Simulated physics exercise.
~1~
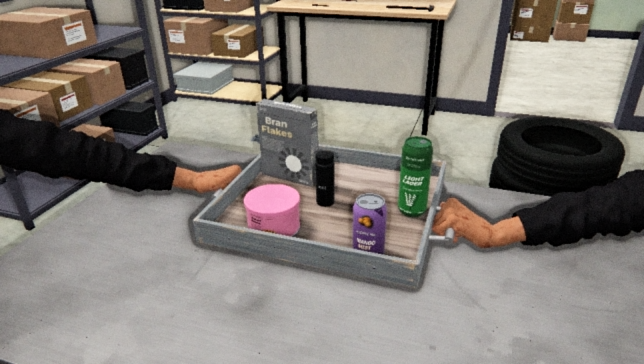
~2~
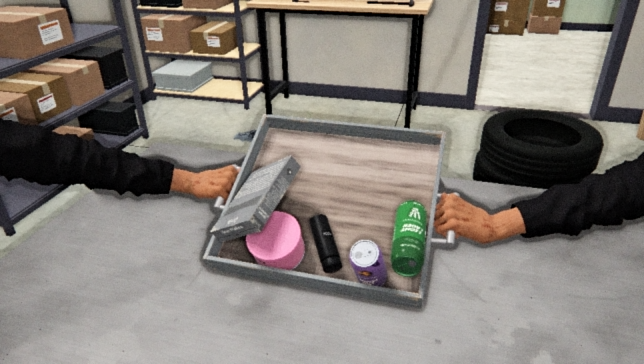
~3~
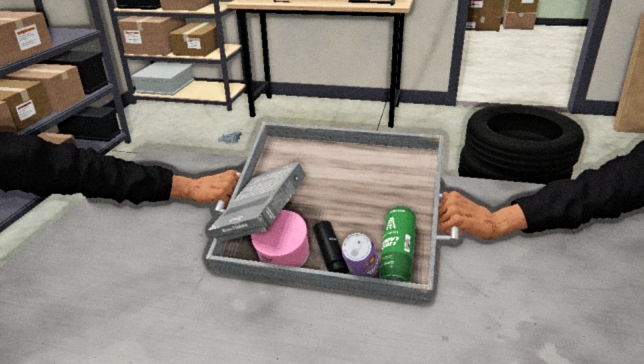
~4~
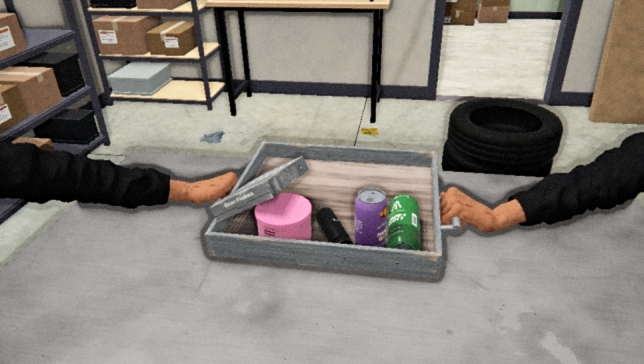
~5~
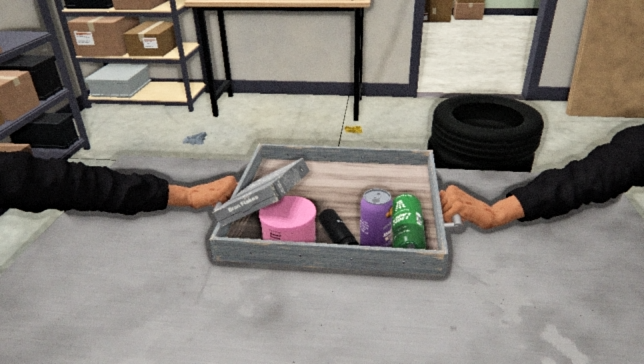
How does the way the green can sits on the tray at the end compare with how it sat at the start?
The green can stood upright at the start, but by the end it was lying on its side on the tray.
A gray tray held by two hands dipped steeply toward the viewer, sending the green can, black shaker and gray packet over as things slid to the near edge, then leveled out with those three toppled and the purple can and pink tub upright.
